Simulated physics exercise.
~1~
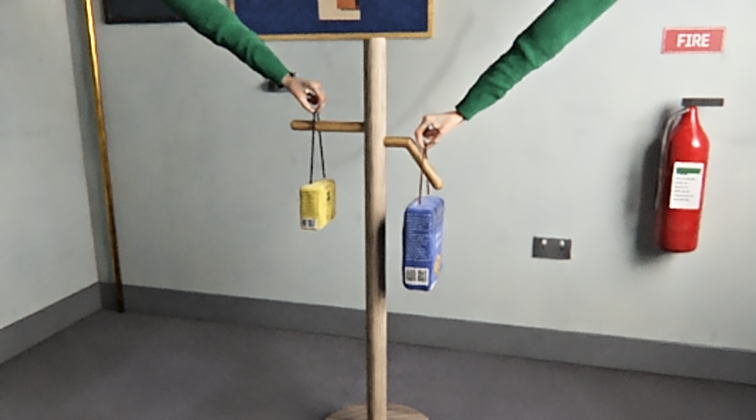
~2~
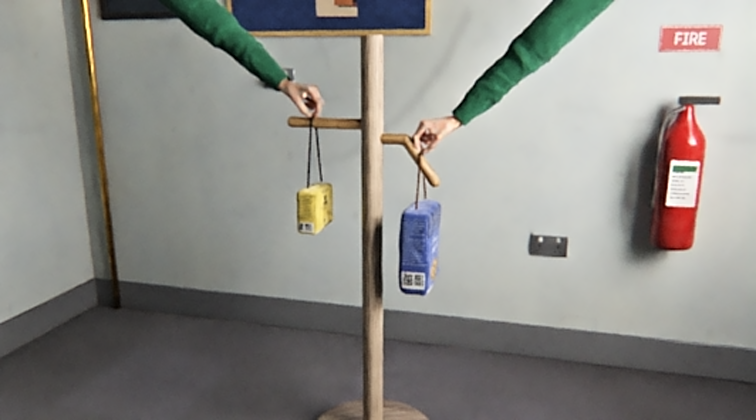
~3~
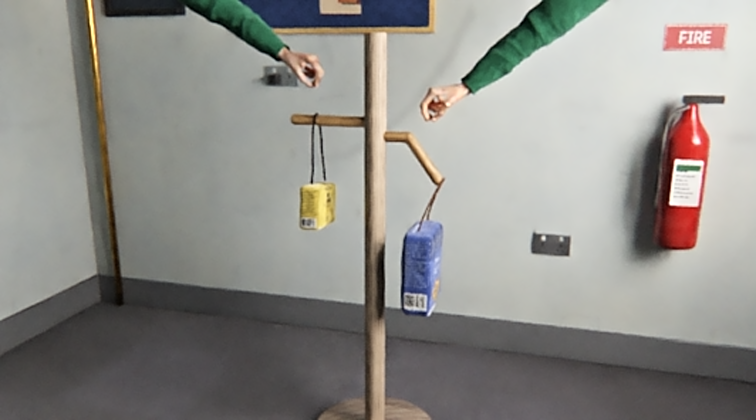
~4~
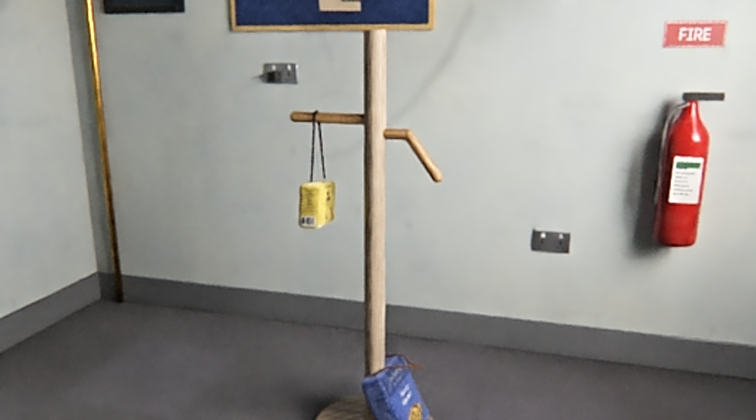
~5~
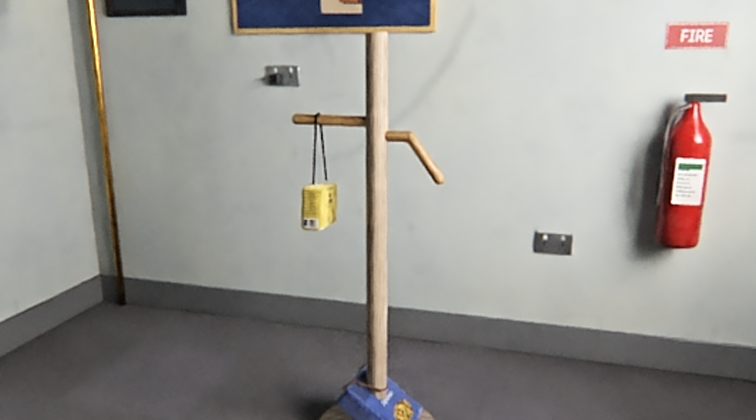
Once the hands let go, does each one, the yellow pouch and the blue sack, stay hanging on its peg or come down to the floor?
The yellow pouch stays hanging on the left peg. The blue sack slips off the right peg and drops to the floor at the foot of the post.
